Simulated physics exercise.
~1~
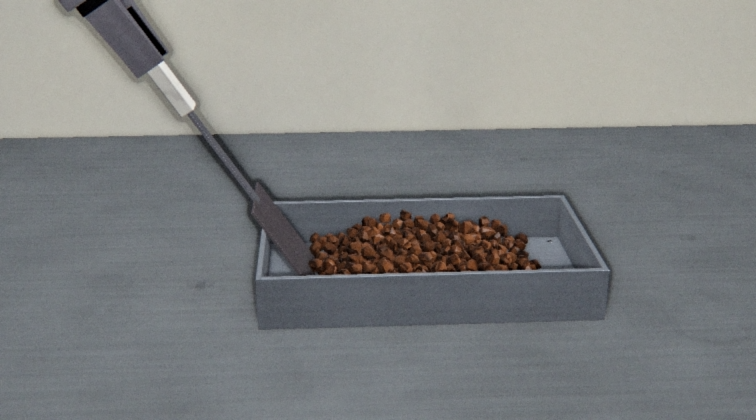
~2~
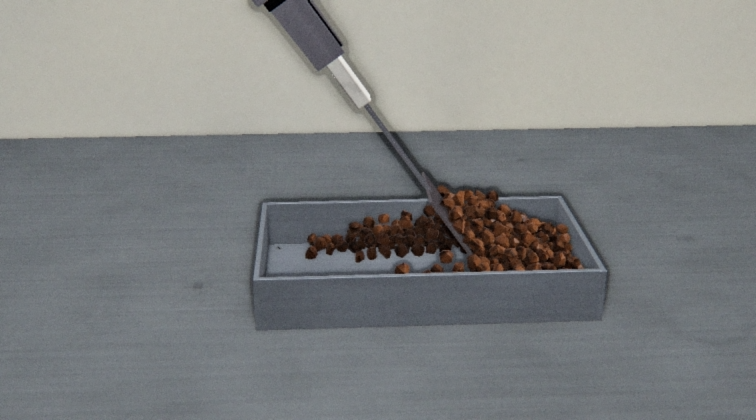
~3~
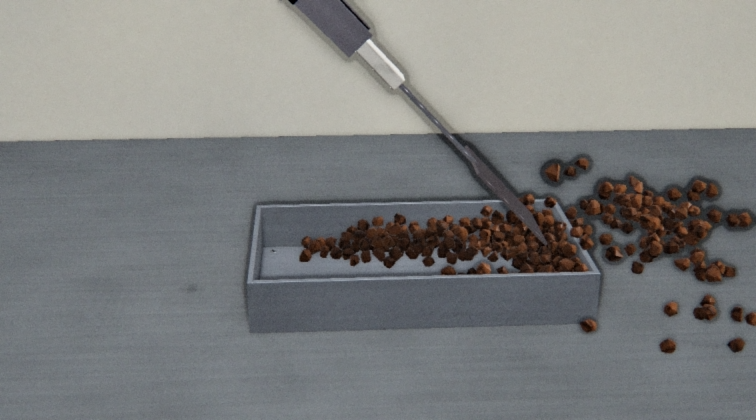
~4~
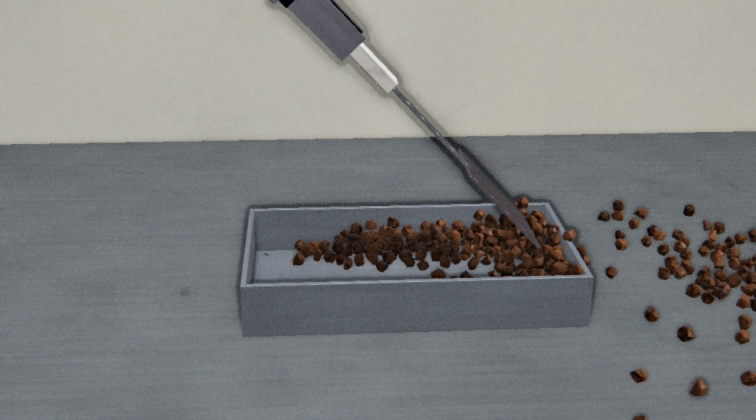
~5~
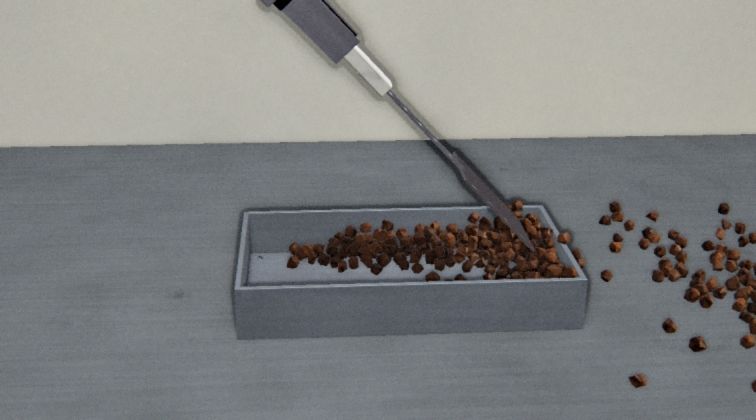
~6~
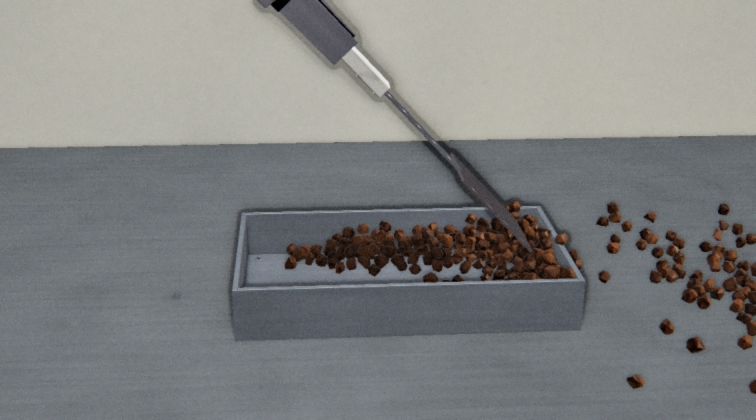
Brown pellets spilling over the right end of a grey trough as a gripper-held turner pushes through them, then stops.
